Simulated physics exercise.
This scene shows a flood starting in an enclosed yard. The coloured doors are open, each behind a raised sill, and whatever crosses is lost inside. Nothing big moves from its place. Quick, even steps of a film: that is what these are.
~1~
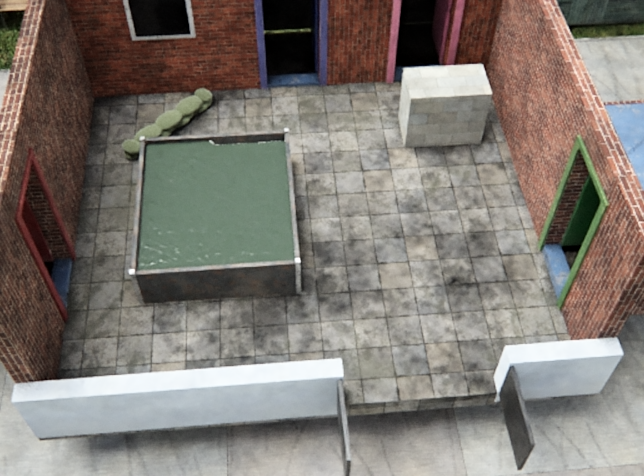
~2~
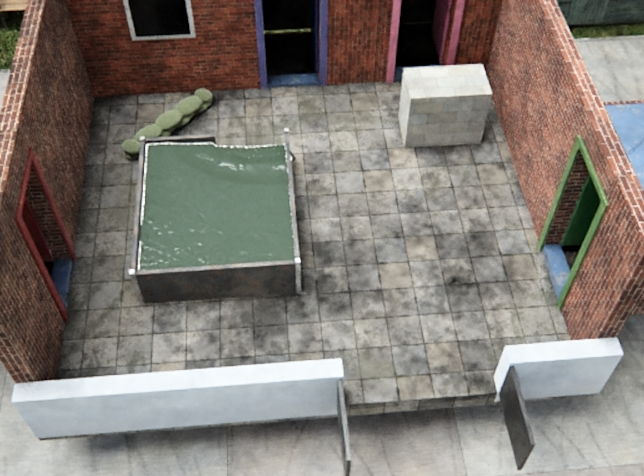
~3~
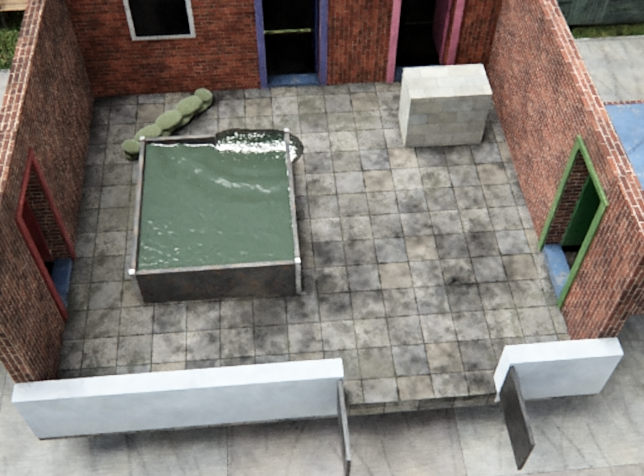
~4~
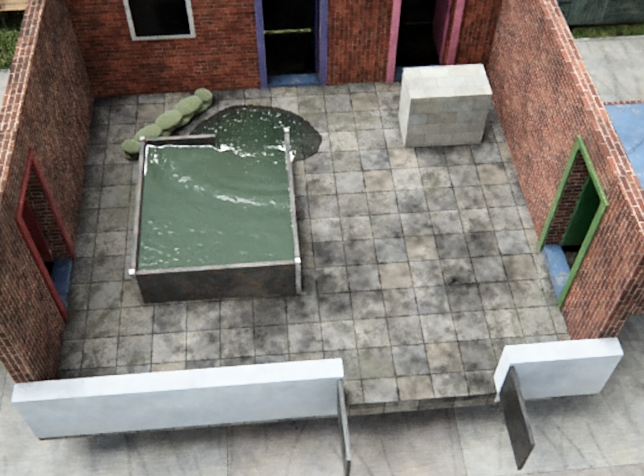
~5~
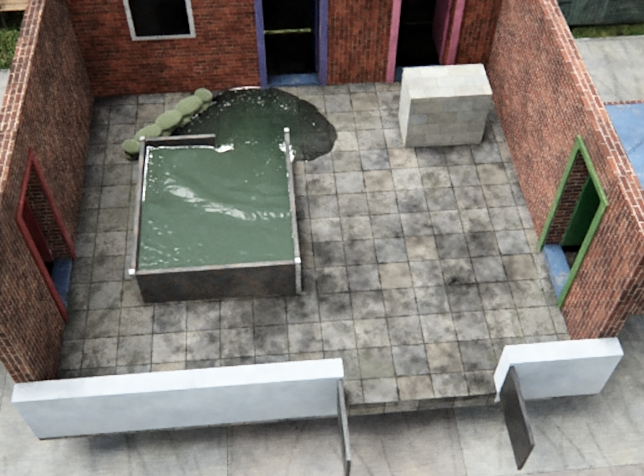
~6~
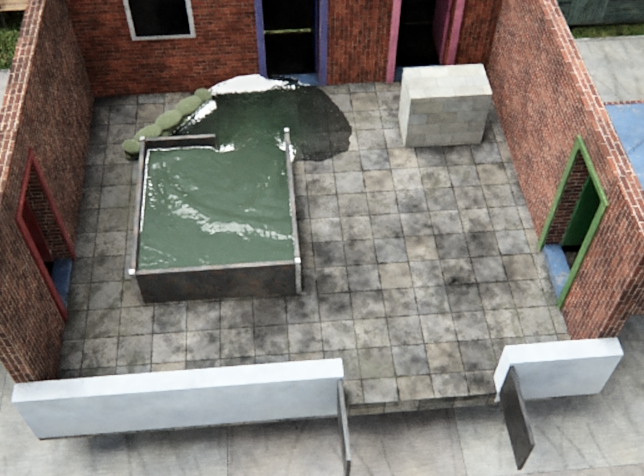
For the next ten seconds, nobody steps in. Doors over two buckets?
Green door not over; blue door over; red door not over; pink door over.
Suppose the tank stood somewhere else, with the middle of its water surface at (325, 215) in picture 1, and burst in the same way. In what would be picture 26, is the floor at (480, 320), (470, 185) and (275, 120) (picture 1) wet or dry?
Going through the three spots in turn: Stays untouched, gets wet, gets wet.
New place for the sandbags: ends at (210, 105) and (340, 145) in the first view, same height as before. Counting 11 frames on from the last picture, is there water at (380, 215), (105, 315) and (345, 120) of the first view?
The three points, in order, are soaked, untouched and soaked.
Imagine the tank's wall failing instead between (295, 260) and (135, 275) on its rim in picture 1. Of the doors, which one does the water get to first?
You want the door marked red.
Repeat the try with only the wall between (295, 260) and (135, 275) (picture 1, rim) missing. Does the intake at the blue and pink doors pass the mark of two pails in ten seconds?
Looks like the blue door doesn't reach it but the pink door doesn't reach it.
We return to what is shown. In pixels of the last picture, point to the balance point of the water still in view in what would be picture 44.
Point: (282, 189).
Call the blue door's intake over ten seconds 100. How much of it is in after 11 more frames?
Around 35 percent.
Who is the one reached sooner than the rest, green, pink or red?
Answer: The door marked pink.
A moment on, water covers 15 % of the floor; the green door not reached, the blue door over two buckets in, the red door not reached, the pink door not reached.
Next, water covers 25 % of the floor; the green door not reached, the blue door far over two buckets in, the red door not reached, the pink door wet at the sill, nothing in.
Then, water covers 35 % of the floor; the green door not reached, the blue door far over two buckets in, the red door not reached, the pink door wet at the sill, nothing in.
Later, water covers 70 % of the floor; the green door wet at the sill, nothing in, the blue door far over two buckets in, the red door wet at the sill, nothing in, the pink door over two buckets in.
In the end, water covers 95 % of the floor; the green door wet at the sill, nothing in, the blue door far over two buckets in, the red door wet at the sill, nothing in, the pink door over two buckets in.
